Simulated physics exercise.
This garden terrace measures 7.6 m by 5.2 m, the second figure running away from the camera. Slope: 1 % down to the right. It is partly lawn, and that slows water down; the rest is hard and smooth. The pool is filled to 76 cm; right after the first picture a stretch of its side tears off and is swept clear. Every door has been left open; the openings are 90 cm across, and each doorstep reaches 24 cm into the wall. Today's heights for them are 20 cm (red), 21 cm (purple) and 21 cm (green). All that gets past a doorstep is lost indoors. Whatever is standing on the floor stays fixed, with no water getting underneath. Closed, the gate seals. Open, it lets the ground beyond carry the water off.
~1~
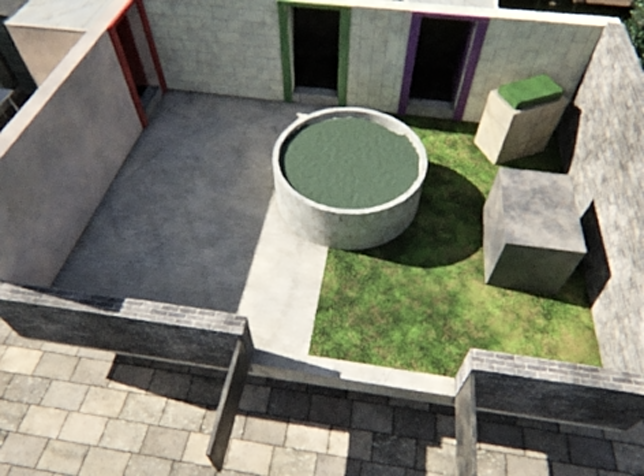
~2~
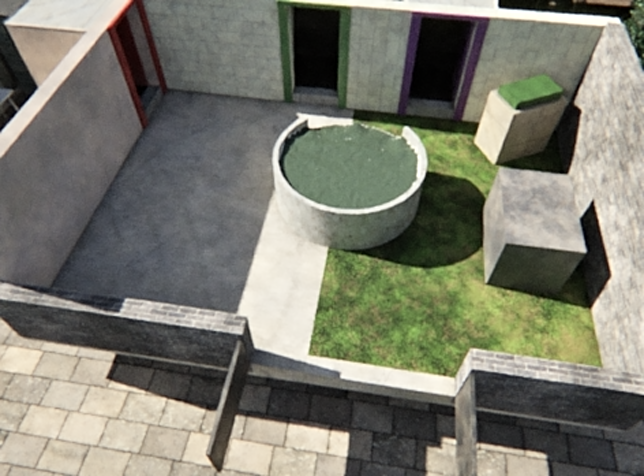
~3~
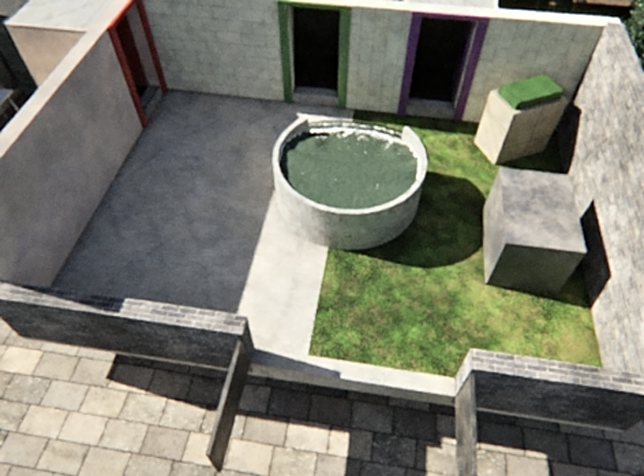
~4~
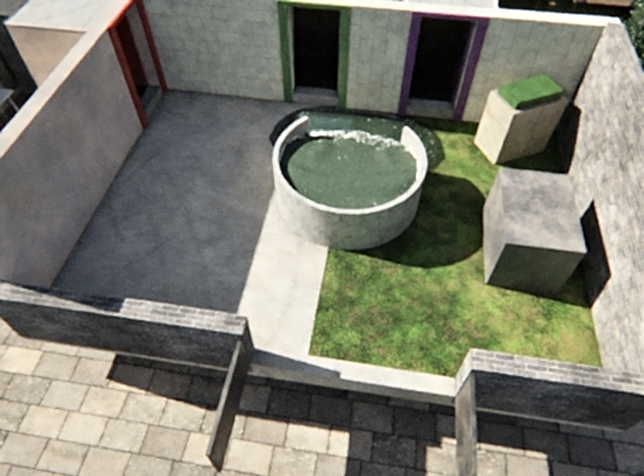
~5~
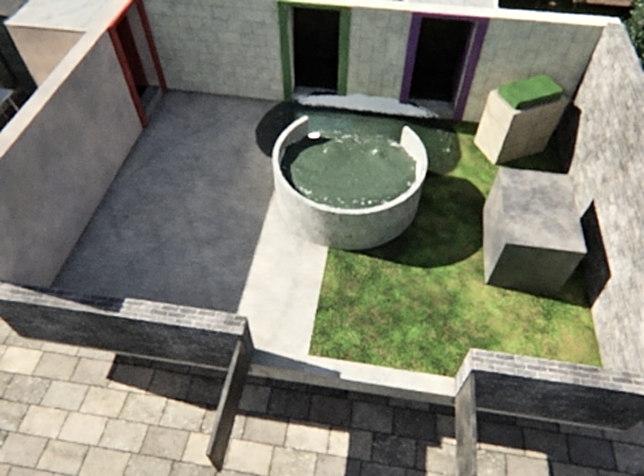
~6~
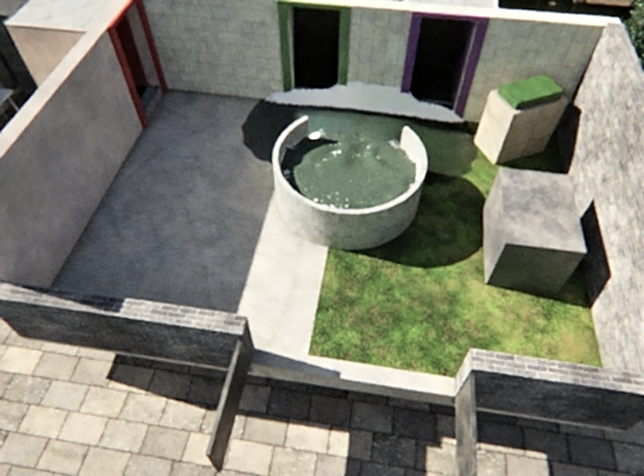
To begin with, a round pool of still green water stands whole in a walled terrace, part paving and part lawn. Then its far side breaks open and water pours out behind it, spreading to both sides over paving and grass and along the back wall, reaching the purple door.
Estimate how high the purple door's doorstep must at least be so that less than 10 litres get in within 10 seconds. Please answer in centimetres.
I would say at least 32 cm.
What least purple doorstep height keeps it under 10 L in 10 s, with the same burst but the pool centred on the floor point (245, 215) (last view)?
It must be around 13.5 cm tall.
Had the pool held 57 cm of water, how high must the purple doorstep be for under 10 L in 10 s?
About 23 cm.
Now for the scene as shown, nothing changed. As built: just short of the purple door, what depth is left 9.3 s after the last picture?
The depth there is around 8.0 cm.
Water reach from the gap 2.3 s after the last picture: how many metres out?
Front distance: Approx. 4.8 m.
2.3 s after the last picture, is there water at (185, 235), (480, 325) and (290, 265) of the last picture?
Point by point, the first is spared, the second spared and the third spared.
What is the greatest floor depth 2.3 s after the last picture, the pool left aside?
Around 34 centimetres.
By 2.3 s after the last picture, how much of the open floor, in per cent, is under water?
Close to 45 per cent is wet.
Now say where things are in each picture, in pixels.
In the first picture, the pool at (349, 159) is whole and still, 76 cm deep; the purple door at (439, 71) is dry.
In the second picture, water pours out on the far side and has run 0.3 m, to a hidden place; about 8 cm deep outside, 76 cm at the back.
In the third picture, the gap is on the far side, the front 0.8 m out at a hidden place; the back of the pool holds 76 cm.
In the fourth picture, the gap is on the far side, the front 1.2 m out at (422, 125); the back of the pool holds 75 cm.
In the fifth picture, the front is at (287, 102), 1.6 m from the gap on the far side; 4.7 m2 of floor is wet, 68 cm left at the back.
In the sixth picture, the front is at (464, 121), 1.9 m from the gap on the far side; 5.7 m2 of floor is wet, 65 cm left at the back; water is at the purple door at (439, 71).
Then, 0.7 s after the last picture water covers 20 % of the floor, deepest (50 cm) near (352, 119); 32 cm at the purple door, 16 litres in over its 21 cm doorstep.
Then, 2.3 s after the last picture water covers 45 % of the floor, deepest (34 cm) near (496, 129); 28 cm at the purple door, 55 litres in over its 21 cm doorstep.
Then, 9.3 s after the last picture water covers 100 % of the floor, deepest (14 cm) near (608, 401); 8 cm at the purple door, 69 litres in over its 21 cm doorstep.
At the purple door as built, the water peaked near 35 cm, by the last picture.
Run again over the same 10 s with other heights there, 31 litres in over 26.5 cm, 3 litres over 36 cm. The limit of 10 litres is kept from about 32 cm up.
